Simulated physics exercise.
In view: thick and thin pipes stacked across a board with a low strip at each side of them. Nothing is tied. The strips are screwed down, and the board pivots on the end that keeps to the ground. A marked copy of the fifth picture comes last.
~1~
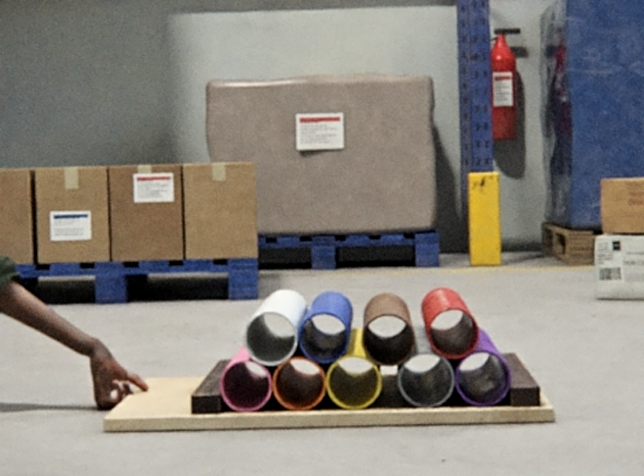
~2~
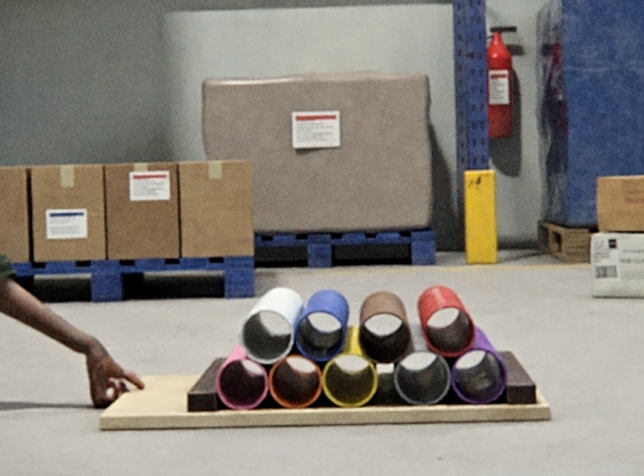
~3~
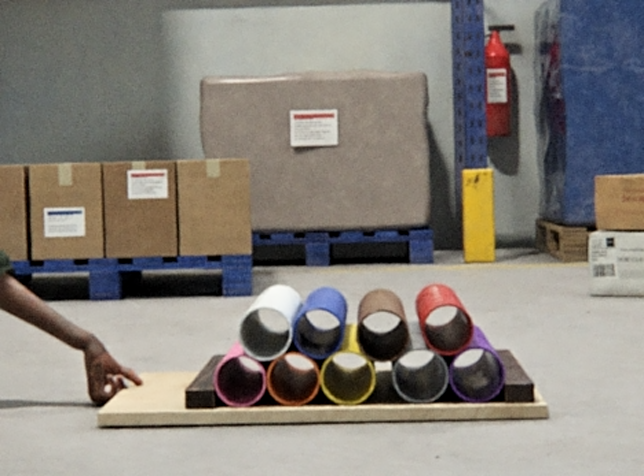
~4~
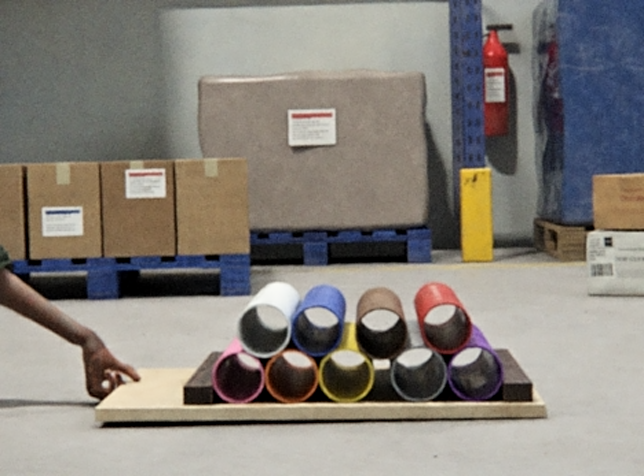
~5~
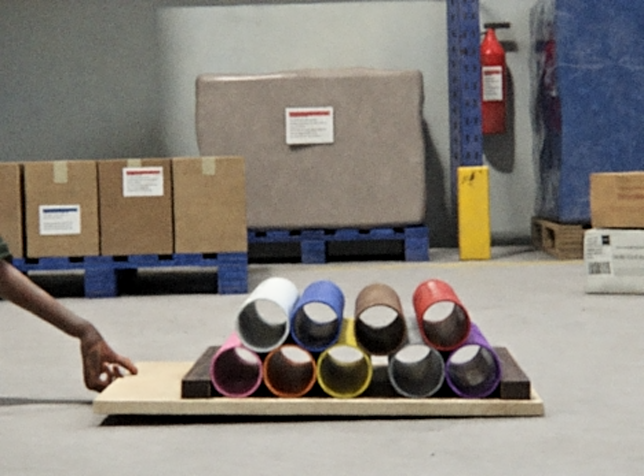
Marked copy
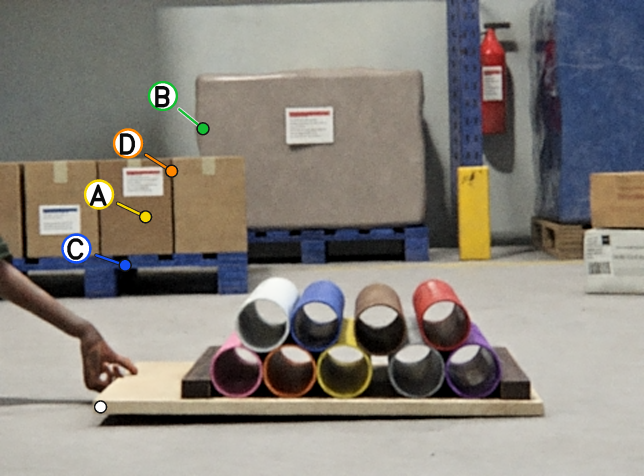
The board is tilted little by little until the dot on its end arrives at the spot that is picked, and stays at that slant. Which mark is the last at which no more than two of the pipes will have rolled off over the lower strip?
The answer is mark A.
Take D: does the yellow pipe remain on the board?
Yes, with D.
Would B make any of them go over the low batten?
Yes, at B.
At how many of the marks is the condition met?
The number is two.
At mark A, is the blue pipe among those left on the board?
Yes.
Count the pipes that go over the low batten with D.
The count is four.
On the marked copy, A at (145, 217); B at (203, 129); C at (125, 265); D at (172, 171); the white dot at (101, 407).
With A. Early on, board at 16°.
Further on, board at 27°.
At the end, board at 27°, none over the low batten.
As for the rest, B four over the low batten (blue, brown, white, red); C none over the low batten; D four over the low batten (blue, brown, white, red).
